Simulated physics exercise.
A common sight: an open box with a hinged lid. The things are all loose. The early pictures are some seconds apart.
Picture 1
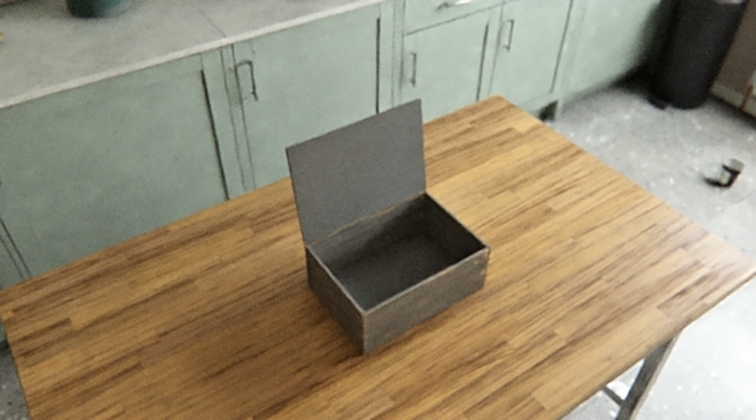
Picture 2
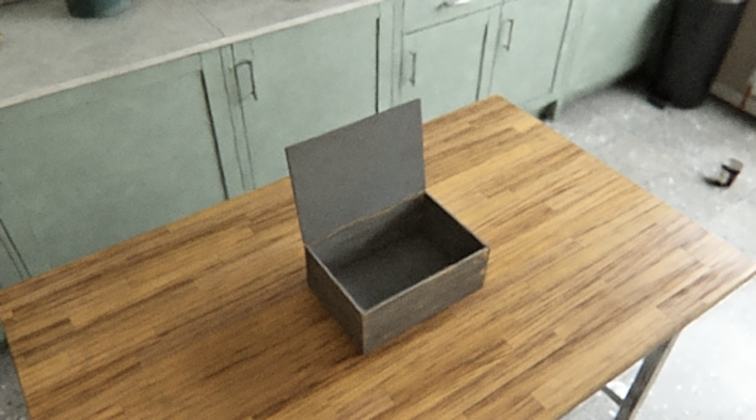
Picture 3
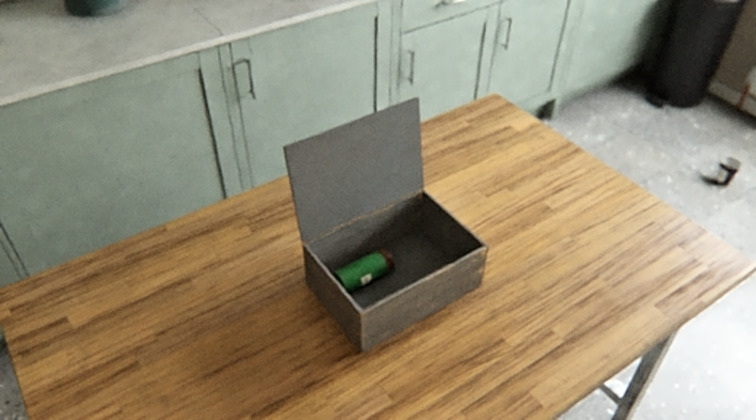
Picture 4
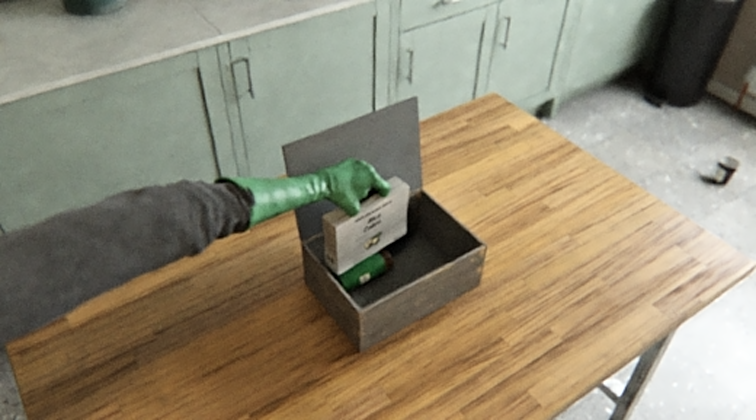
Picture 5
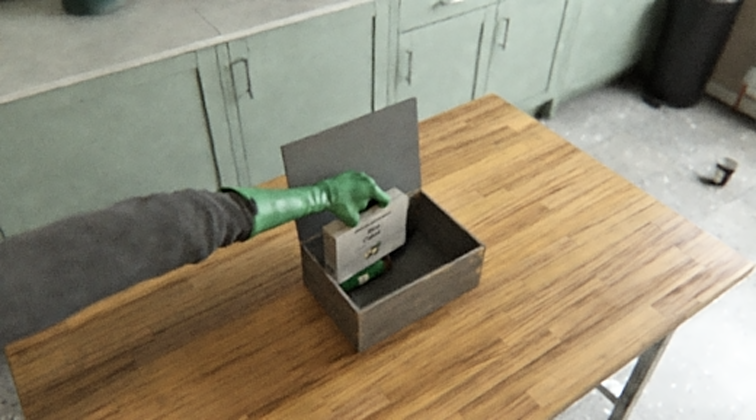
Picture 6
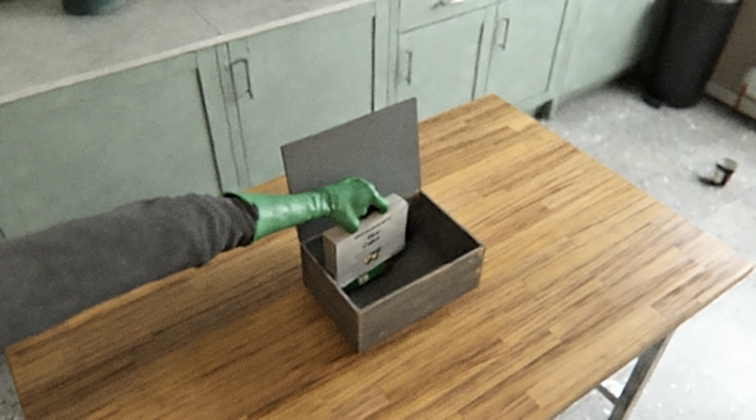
On a wooden table, a green-gloved hand lowers a pale packet into an open box holding a green shaker.
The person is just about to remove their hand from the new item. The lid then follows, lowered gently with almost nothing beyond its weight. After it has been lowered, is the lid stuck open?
No.
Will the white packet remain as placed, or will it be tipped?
Once everything settles, it ends up at a slant.
Then, 1.00 s past the last view, lid starting down; white packet on its side near (385, 293); green shaker displaced about its own width.
Then, 1.70 s past the last view, lid 46° above the rim; white packet on its side near (385, 293); green shaker displaced a little.
Finally, lid shut; down or leaning hard in the box, white packet; green shaker still in place. Final places as the last picture's camera would see them, white packet near (385, 293).
